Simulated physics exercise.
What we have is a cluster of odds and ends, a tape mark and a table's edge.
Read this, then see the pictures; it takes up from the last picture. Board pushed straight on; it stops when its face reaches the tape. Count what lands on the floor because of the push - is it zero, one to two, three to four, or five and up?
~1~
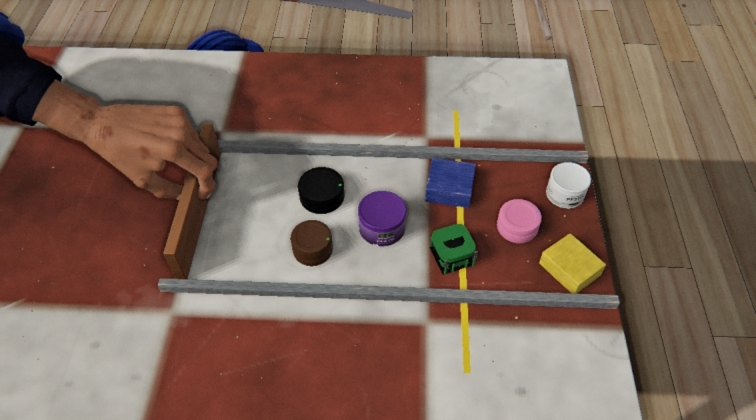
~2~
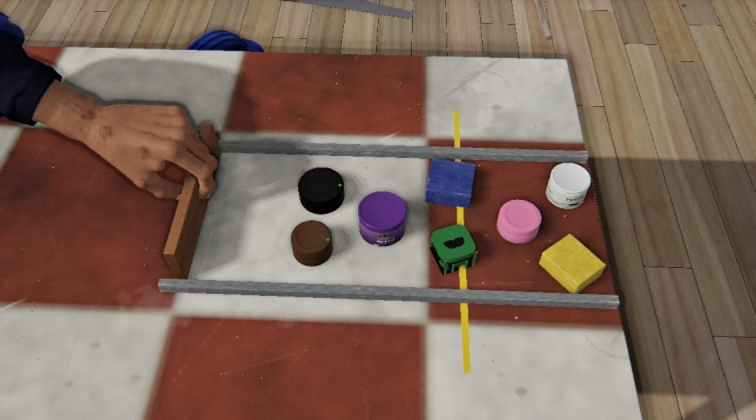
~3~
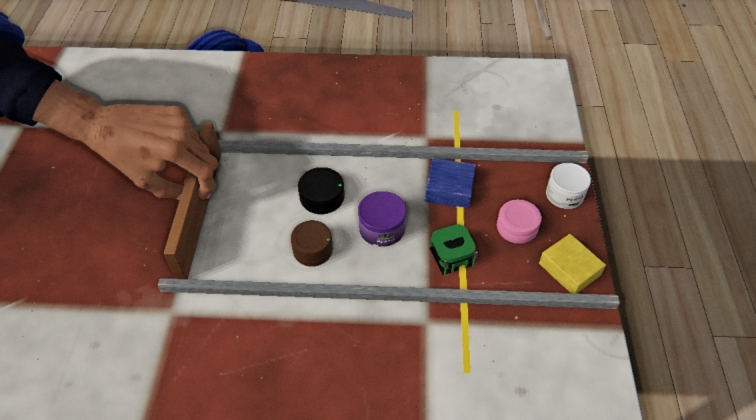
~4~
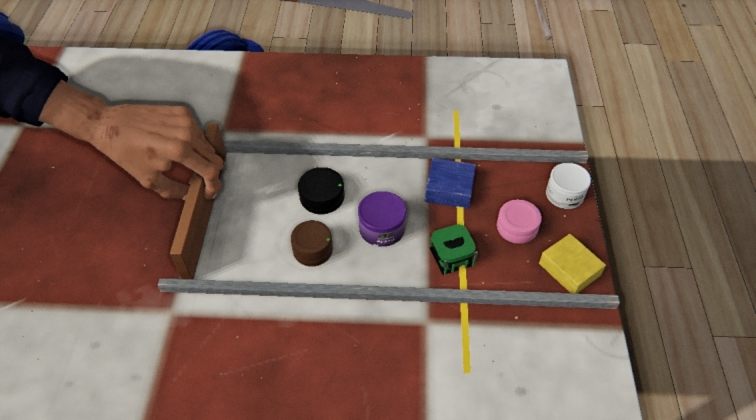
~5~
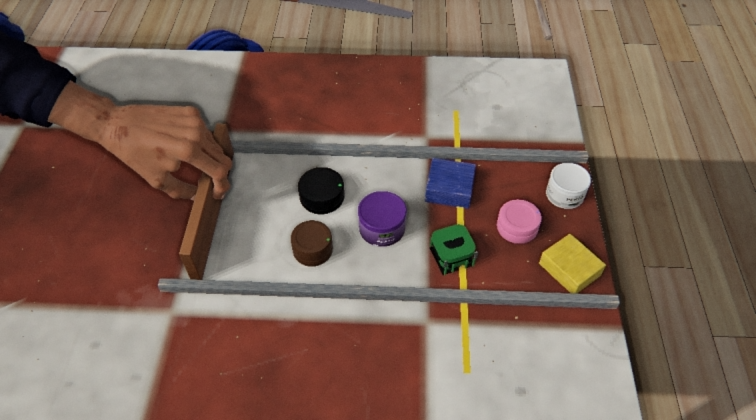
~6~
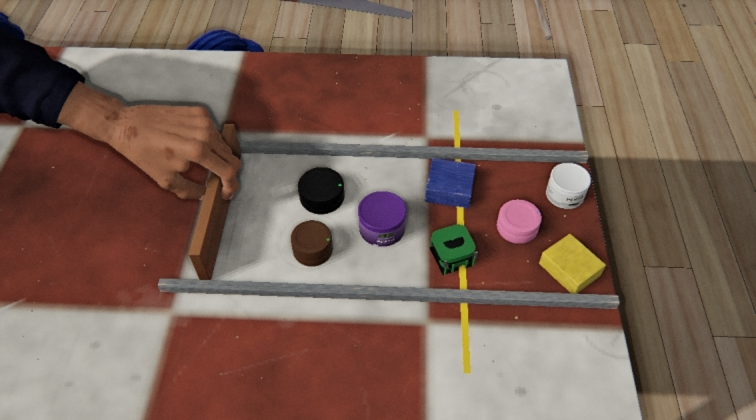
The count is zero.
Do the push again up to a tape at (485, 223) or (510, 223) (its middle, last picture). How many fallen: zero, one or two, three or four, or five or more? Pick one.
With the tape at the first place the answer is none, and at the second place it's just one or two.
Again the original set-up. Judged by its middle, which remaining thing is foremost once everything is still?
I'd say the white tub.
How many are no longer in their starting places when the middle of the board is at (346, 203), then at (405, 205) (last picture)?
3 and 5.
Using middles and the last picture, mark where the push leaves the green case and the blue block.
The green case comes to rest at (518, 255), and the blue block comes to rest at (520, 177).
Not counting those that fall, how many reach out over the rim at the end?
0 is the number.
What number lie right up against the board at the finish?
The figure is 3.
Early on, none off yet; white tub at rest near (568, 186); yellow block at rest near (572, 264); pink lid at rest near (519, 222).
Finally, the number that fall off is zero.
